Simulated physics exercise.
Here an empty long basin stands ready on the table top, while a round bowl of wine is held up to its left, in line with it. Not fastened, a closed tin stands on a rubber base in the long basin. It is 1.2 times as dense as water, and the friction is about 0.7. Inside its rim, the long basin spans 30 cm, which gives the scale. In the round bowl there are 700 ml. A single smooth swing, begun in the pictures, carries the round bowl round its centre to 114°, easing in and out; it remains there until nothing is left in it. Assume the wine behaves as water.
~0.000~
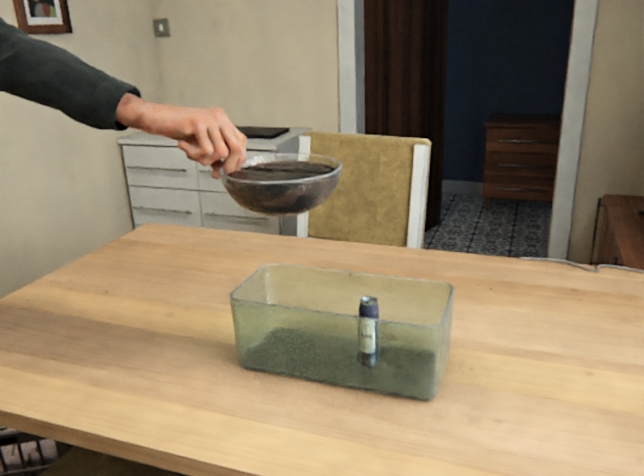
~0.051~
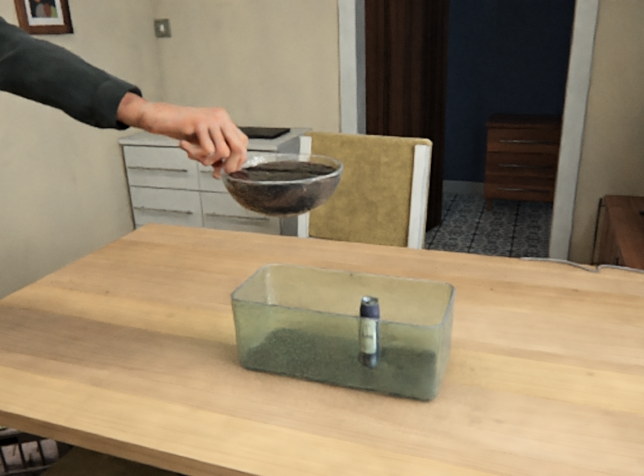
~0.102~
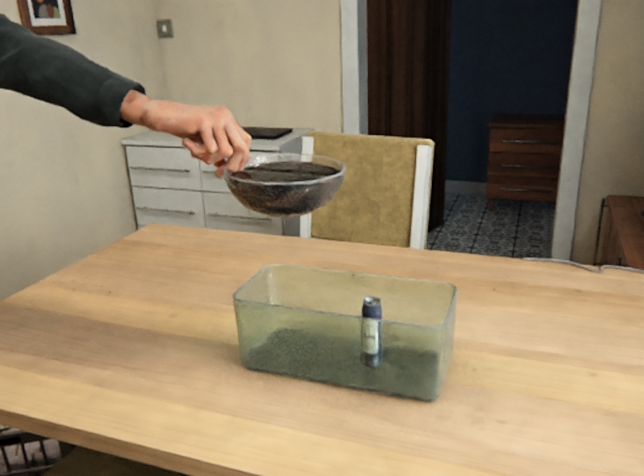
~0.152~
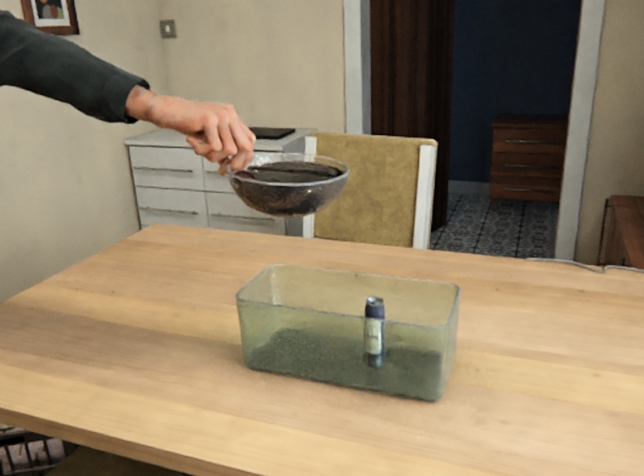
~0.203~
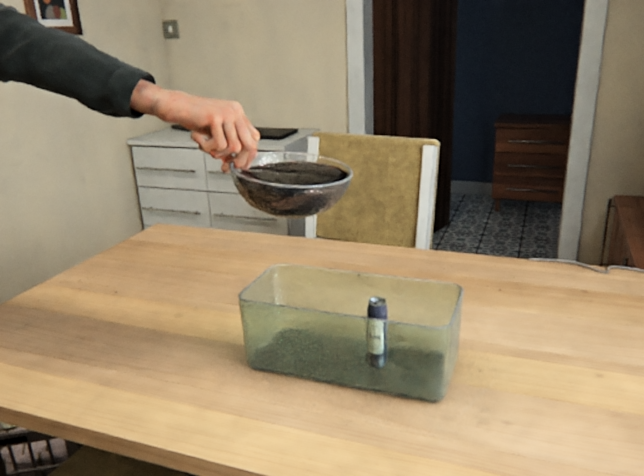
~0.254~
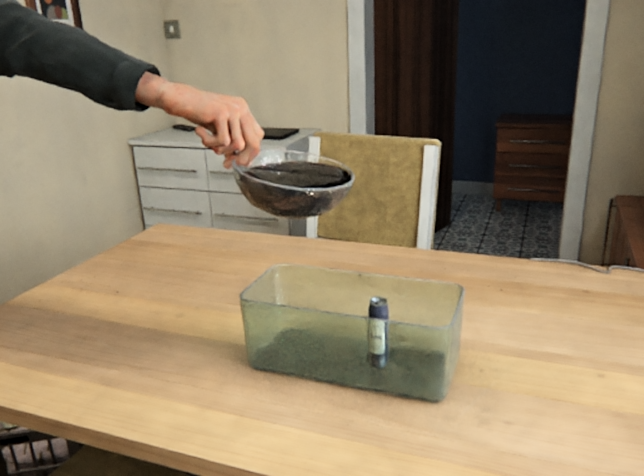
Round glass bowl of dark liquid, held by a hand, tilting slightly rightward above a clear basin containing a small upright container.
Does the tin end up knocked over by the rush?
It stays vertical.
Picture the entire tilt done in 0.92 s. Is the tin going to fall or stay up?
Holds steady.
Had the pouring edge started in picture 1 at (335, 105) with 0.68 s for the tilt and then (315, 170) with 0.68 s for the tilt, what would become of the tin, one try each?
First it stays on its base; then it tips over.
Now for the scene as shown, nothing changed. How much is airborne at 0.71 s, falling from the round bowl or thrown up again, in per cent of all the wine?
40 %.
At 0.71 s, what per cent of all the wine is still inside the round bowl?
At that time about 24 in a hundred parts are still held.
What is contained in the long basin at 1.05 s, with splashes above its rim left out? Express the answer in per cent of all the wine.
Value: Approx. 98 %.
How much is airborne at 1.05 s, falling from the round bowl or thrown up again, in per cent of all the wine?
Near 1 in a hundred.
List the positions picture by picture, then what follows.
In the first frame, it leans 0°; its right rim is at (338, 171); the wine meets the walls at (233, 170) and (337, 176); the long basin's rim runs from (248, 280) to (448, 306); the tin's top is at (369, 303).
In the second frame, it leans 0°; its right rim is at (339, 172); the wine meets the walls at (234, 170) and (338, 176).
In the third frame, it leans 2°; its right rim is at (342, 174); the wine meets the walls at (236, 170) and (340, 177).
In the fourth frame, it leans 4°; its right rim is at (345, 176); the wine meets the walls at (240, 169) and (344, 178).
In the fifth frame, it leans 7°; its right rim is at (348, 179); the wine meets the walls at (244, 169) and (347, 179).
In the sixth frame, it leans 11°; its right rim is at (350, 184); the wine meets the walls at (247, 169) and (351, 179).
By 0.71 s the tilt is 67° and 24 per cent is still to pour; the tin stands where it began.
By 1.05 s the tilt is 105° and 0 per cent is still to pour; the tin stands where it began.
By 1.41 s the tilt is 114° and 0 per cent is still to pour; the tin stands where it began.
By 1.79 s the tilt is 114° and 0 per cent is still to pour; the tin stands where it began.
At rest the tin stands where it began.
